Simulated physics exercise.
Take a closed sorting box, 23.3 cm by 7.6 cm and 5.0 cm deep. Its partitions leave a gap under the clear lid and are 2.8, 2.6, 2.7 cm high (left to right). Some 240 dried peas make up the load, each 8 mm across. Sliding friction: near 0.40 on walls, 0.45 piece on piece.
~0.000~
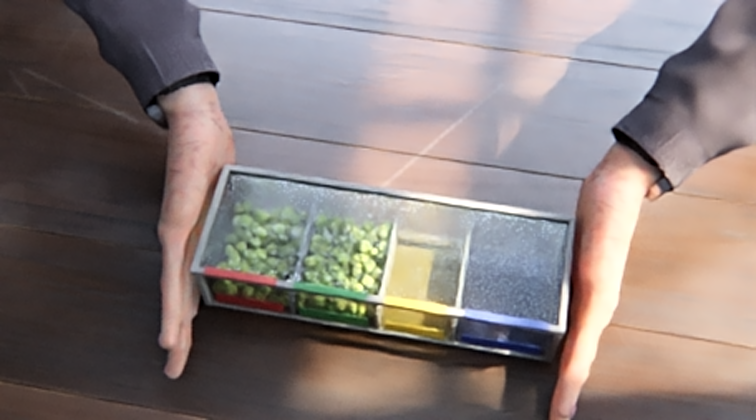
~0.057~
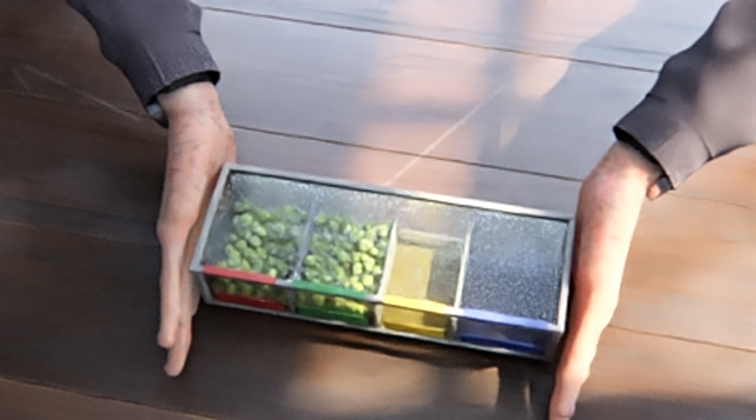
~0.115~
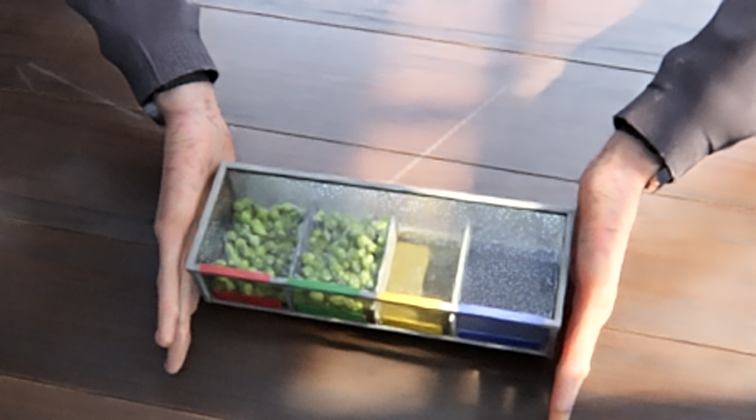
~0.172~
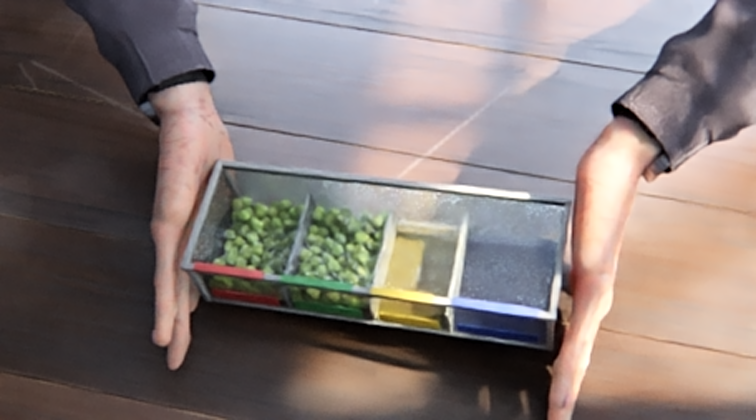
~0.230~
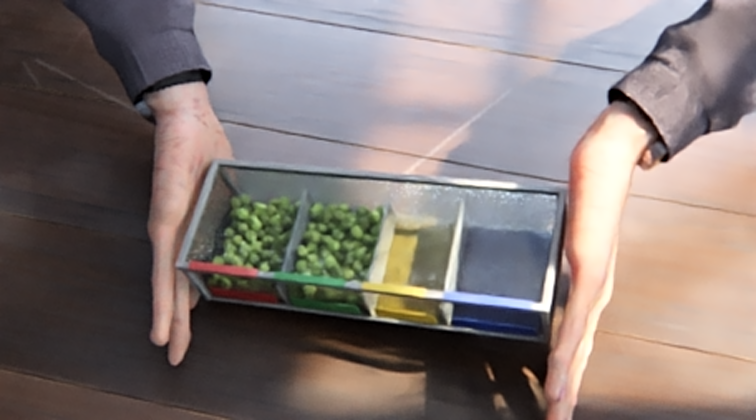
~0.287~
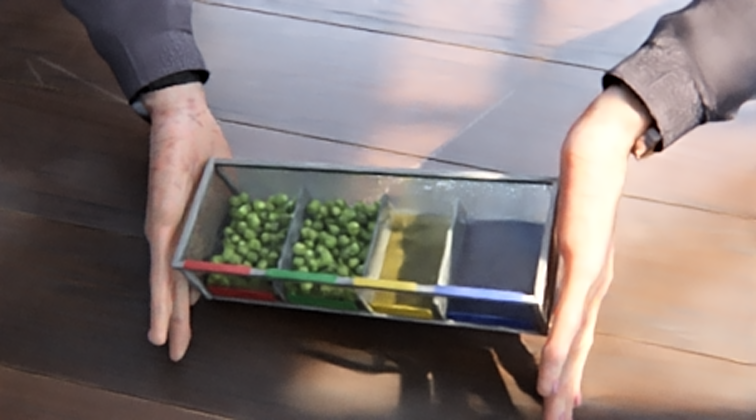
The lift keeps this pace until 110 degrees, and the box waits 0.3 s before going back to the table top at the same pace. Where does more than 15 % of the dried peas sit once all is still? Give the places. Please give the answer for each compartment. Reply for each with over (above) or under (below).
Red - over, blue - under, green - under, yellow - under.
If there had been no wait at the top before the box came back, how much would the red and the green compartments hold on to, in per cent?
In per cent: Red 90, green 10.
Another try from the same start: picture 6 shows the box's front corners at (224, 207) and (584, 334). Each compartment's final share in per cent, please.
Per cent at the end: Red 0; blue 95; green 0; yellow 5.
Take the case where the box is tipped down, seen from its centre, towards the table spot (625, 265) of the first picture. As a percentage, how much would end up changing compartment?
Something like 100 per cent of the pieces.
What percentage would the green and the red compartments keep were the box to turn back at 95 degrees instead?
Shares: Green 15, red 85, in per cent.
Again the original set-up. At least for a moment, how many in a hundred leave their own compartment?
That share comes to about 50 per cent.
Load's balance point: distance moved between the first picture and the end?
Around 3.5 centimetres, start to finish.
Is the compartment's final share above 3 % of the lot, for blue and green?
For blue, it does not, for green, it does.
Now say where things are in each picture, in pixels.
Box tilt 0 degrees, front corners at (198, 268) and (558, 328); red 45 %, green 55 %, in the first picture.
Box tilt 1 degrees, front corners at (197, 267) and (557, 327), in the second picture.
Box tilt 3 degrees, front corners at (194, 266) and (554, 322), lowest corner left front, in the third picture.
Box tilt 7 degrees, front corners at (189, 264) and (549, 314), lowest corner left front, in the fourth picture.
Box tilt 11 degrees, front corners at (184, 264) and (543, 306), lowest corner left front, in the fifth picture.
Box tilt 14 degrees, front corners at (180, 263) and (534, 298), lowest corner left front; red 45 %, green 55 %. The box's pace is about 65 degrees a second, in the sixth picture.
Then, at 1.98 s, tilt 110 degrees; red 90 %, green 10 %.
Then, at 3.11 s, tilt 55 degrees; red 95 %, green 5 %.
After 4.19 s, tilt 0 degrees; red 95 %, green 5 %.
In the end, at 4.7 s, red 95 %, blue 0 %, green 5 %, yellow 0 %.
